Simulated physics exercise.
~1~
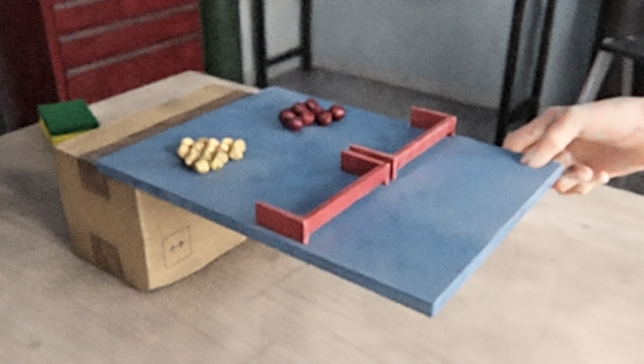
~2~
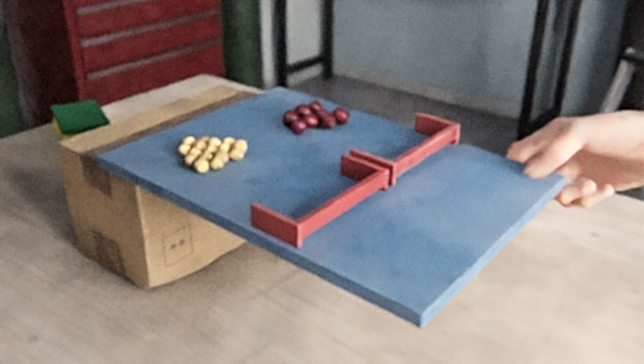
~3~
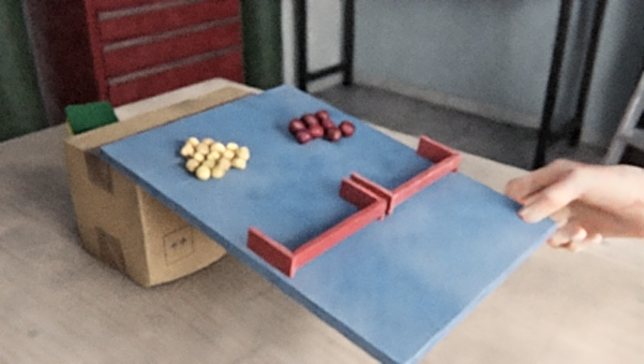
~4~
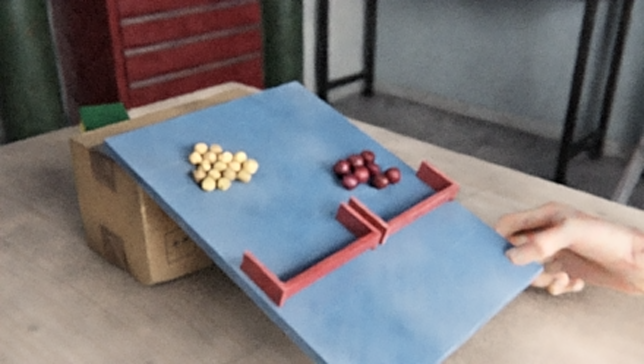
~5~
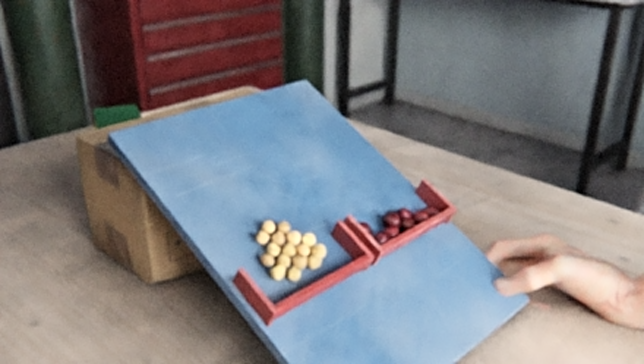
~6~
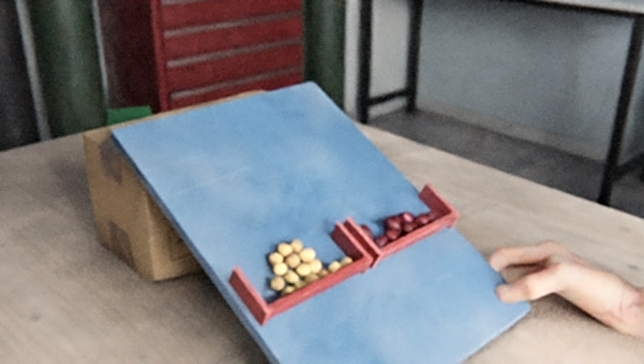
A hand lowered the end of a blue board propped on a cardboard box, tilting it steadily until the yellowish and dark red beads slid down and gathered in separate groups behind the two red strips, where they stayed.
